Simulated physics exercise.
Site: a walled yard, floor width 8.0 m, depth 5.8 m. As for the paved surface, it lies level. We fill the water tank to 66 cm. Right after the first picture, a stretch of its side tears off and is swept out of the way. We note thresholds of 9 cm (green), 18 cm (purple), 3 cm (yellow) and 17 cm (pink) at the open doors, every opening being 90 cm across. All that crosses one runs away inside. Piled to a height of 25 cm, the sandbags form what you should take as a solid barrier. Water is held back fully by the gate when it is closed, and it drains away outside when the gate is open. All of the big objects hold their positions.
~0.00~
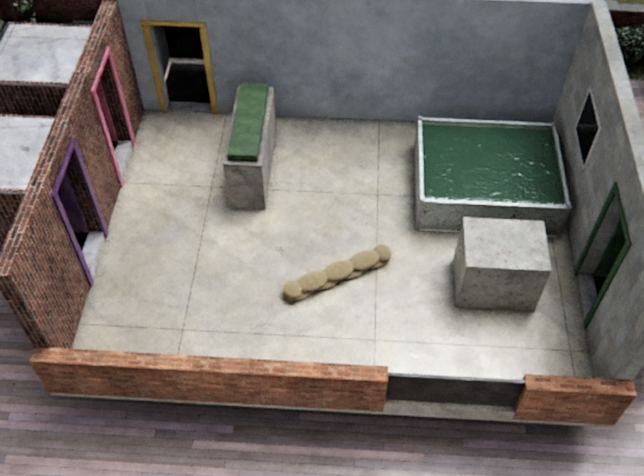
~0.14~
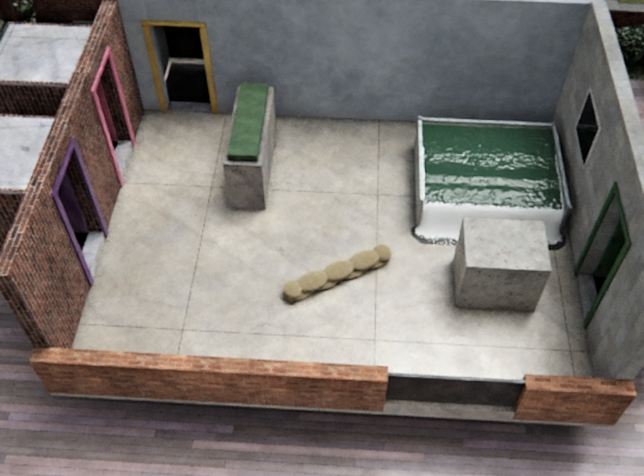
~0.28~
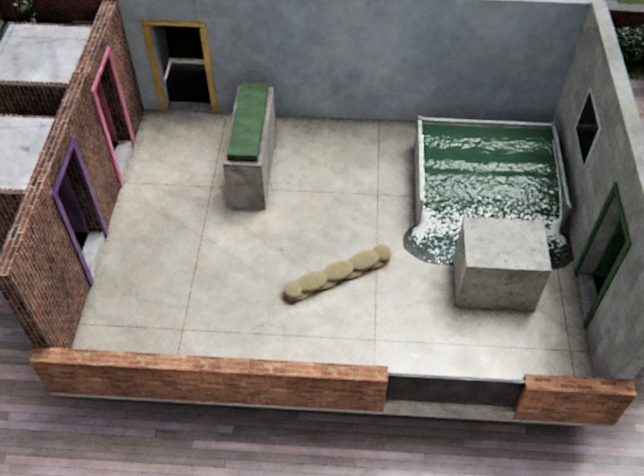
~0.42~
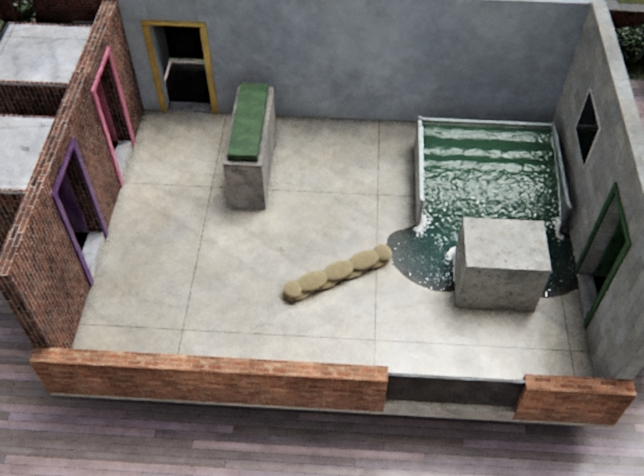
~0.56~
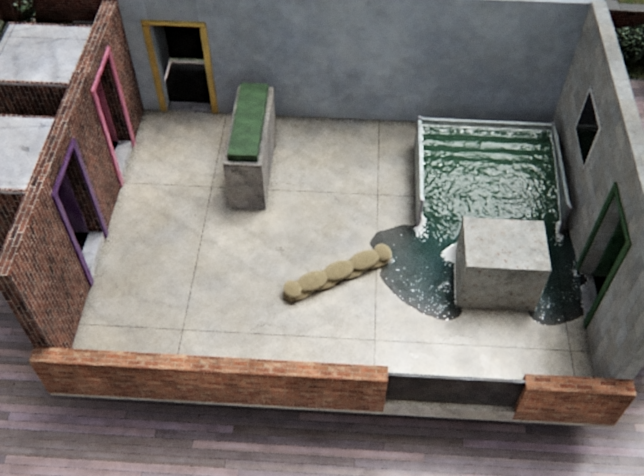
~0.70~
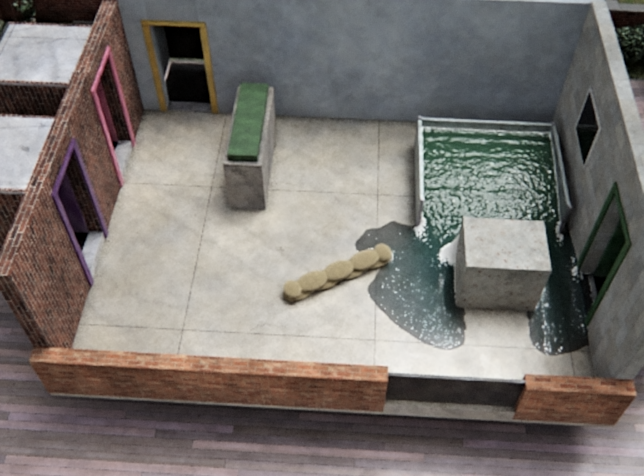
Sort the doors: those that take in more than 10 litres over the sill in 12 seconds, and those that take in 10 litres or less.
Sorted: The green door takes in more; the purple door takes in 10 litres or less; the yellow door takes in more; the pink door takes in 10 litres or less.
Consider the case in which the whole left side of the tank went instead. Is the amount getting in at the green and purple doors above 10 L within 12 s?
Lab note: Vs limit, green door inside limit; purple door inside limit.
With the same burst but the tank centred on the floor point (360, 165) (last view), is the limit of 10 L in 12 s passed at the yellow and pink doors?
For the yellow door, the amount is too high; for the pink door, the amount is acceptable.
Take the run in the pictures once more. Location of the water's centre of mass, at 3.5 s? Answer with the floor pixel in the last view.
It lies at roughly (433, 264) in pixels.
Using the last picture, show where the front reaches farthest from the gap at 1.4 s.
That's around (353, 388) in the last picture.
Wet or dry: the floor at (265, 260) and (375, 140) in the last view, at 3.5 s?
I'd say drenched, then spared.
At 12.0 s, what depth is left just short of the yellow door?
Some 10.5 cm.
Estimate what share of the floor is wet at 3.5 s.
Wet share: Near 55 percent.
After 1.4 s water covers 25 % of the floor and is deepest (47 cm) near (487, 259); green door 23 cm at the sill, 28 L in, purple door not reached, yellow door not reached, pink door not reached.
After 2.2 s water covers 40 % of the floor and is deepest (34 cm) near (574, 400); green door 18 cm at the sill, 76 L in, purple door not reached, yellow door not reached, pink door not reached.
After 3.5 s water covers 55 % of the floor and is deepest (22 cm) near (390, 308); green door 11 cm at the sill, 100 L in, purple door not reached, yellow door not reached, pink door not reached.
After 7.0 s water covers 85 % of the floor and is deepest (19 cm) near (377, 389); green door 7 cm at the sill, 108 L in, purple door 8 cm at the sill, 0 L in, yellow door 9 cm at the sill, 5 L in, pink door 4 cm at the sill, 0 L in.
After 12.0 s water covers 95 % of the floor and is deepest (12 cm) near (143, 116); green door 6 cm at the sill, 109 L in, purple door 6 cm at the sill, 0 L in, yellow door 11 cm at the sill, 143 L in, pink door 9 cm at the sill, 0 L in.
